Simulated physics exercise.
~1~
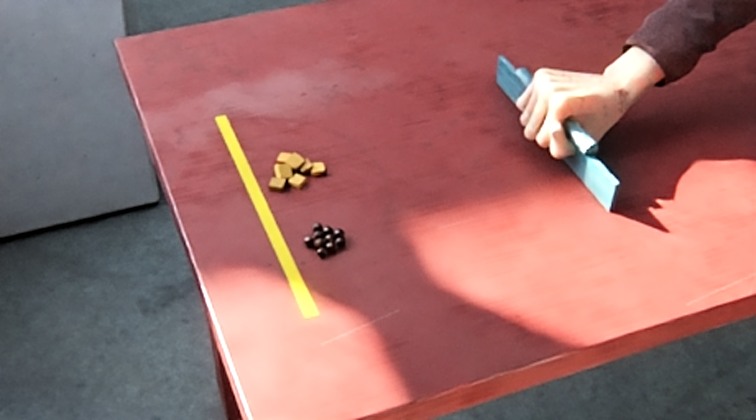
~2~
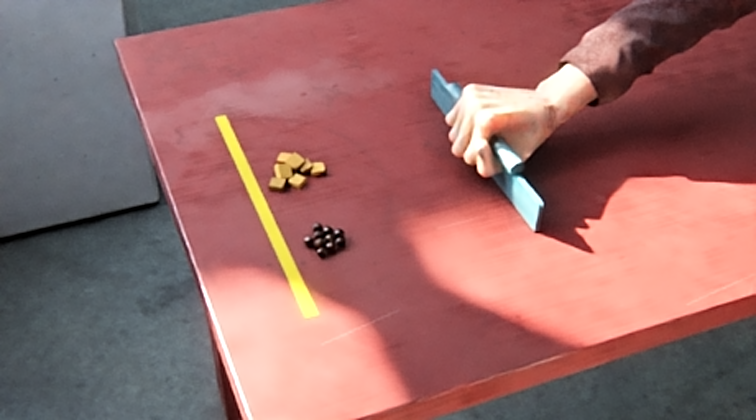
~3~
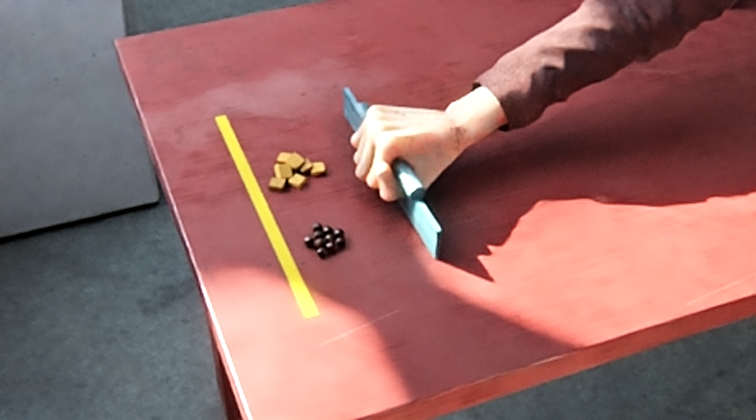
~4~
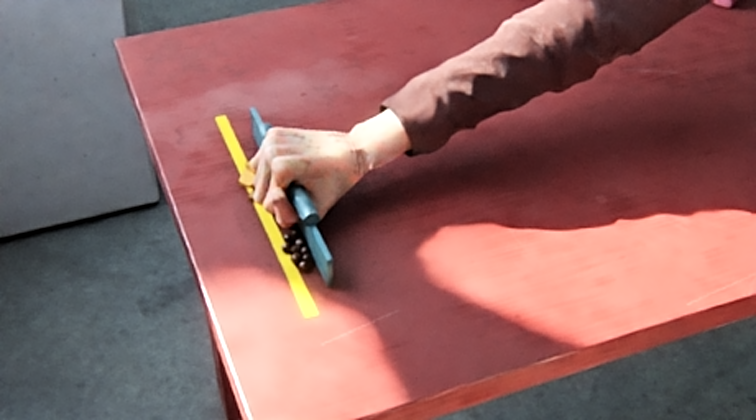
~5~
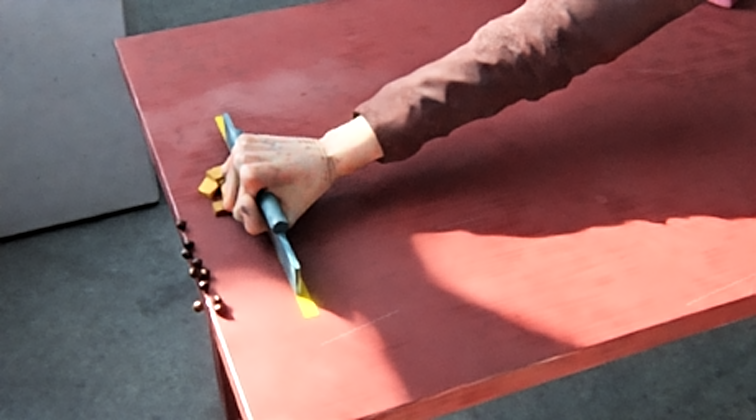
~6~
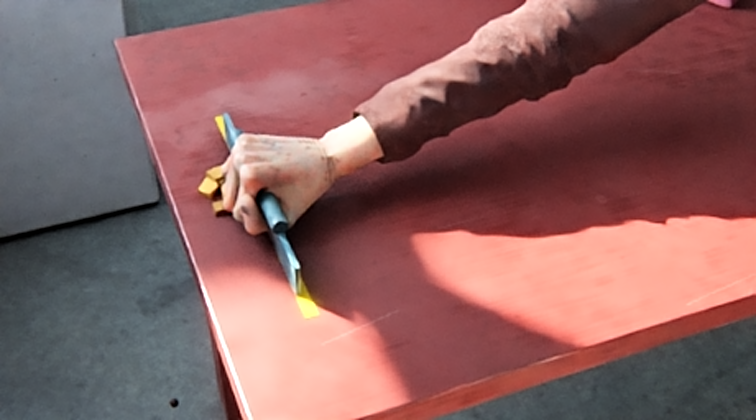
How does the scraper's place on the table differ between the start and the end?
At the start the scraper is toward the right, well away from the two small piles. By the end it is farther left and a little nearer the viewer, resting on the yellow tape.
